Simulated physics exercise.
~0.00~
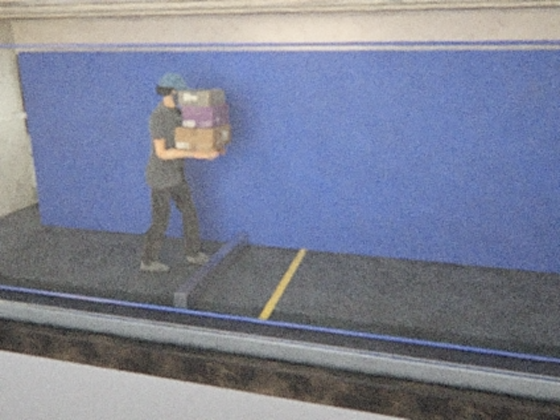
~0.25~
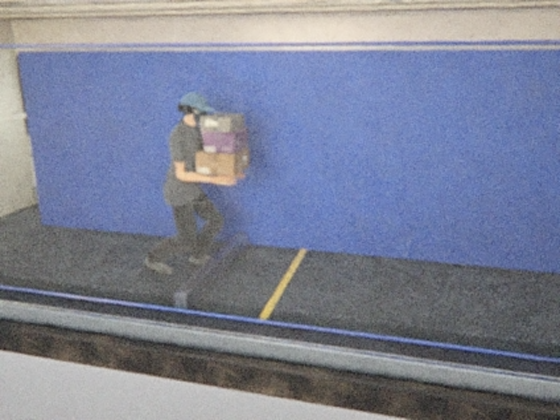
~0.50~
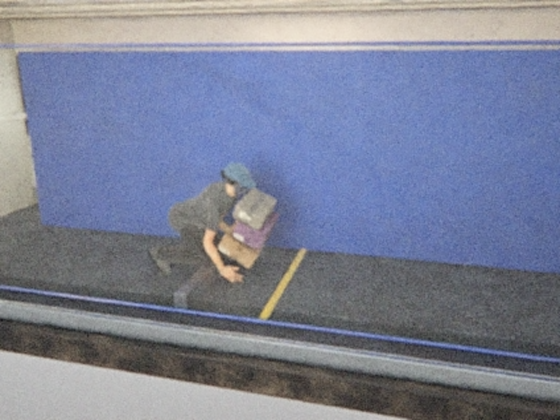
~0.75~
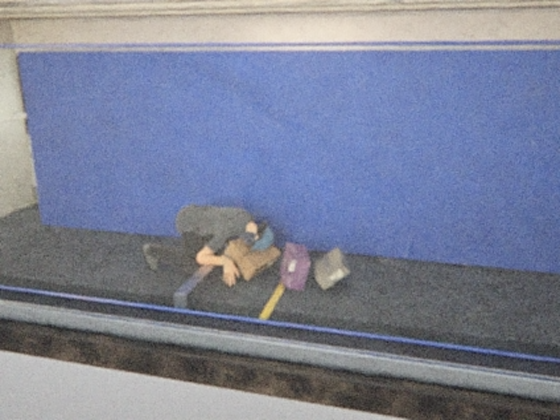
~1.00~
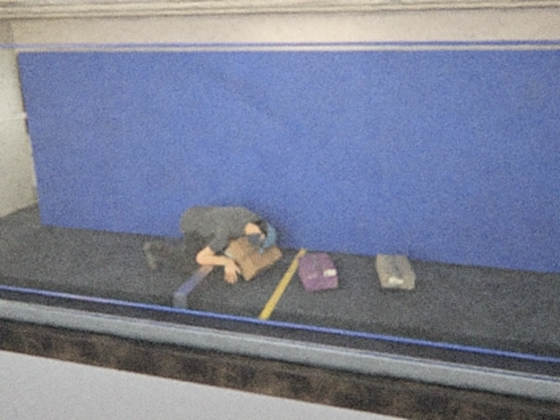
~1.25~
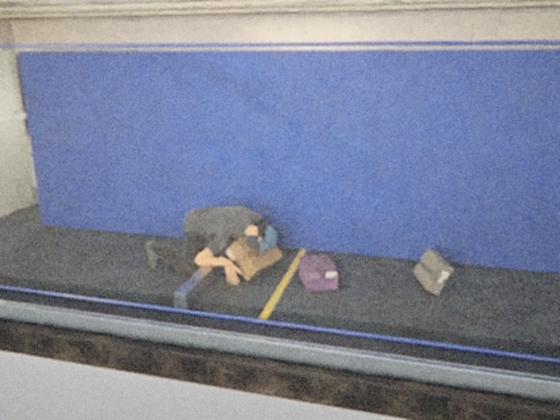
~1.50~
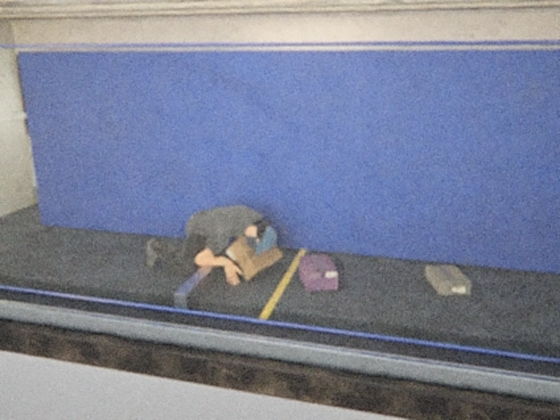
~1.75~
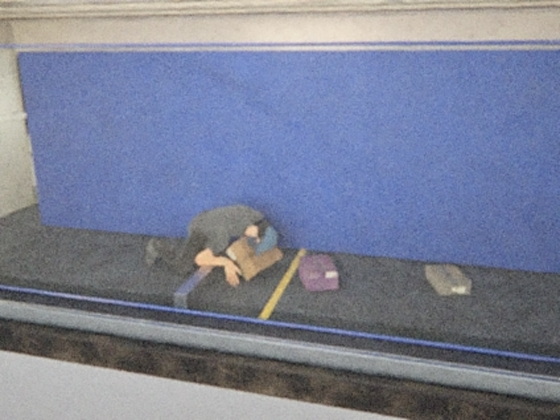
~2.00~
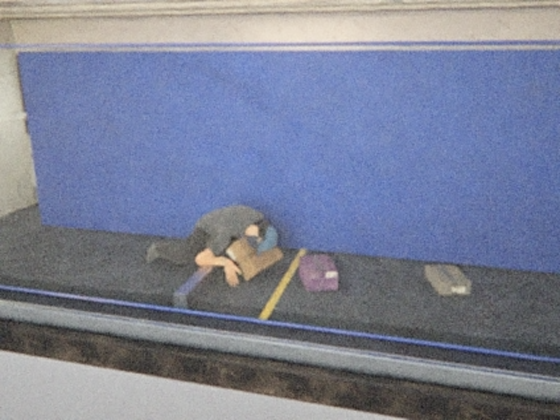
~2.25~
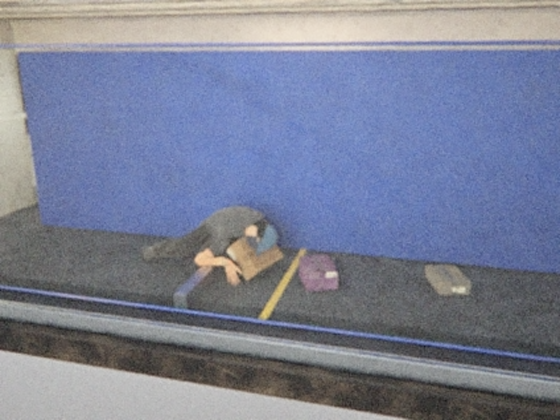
A porter carrying three boxes falls over a rail, spilling two past the yellow line.
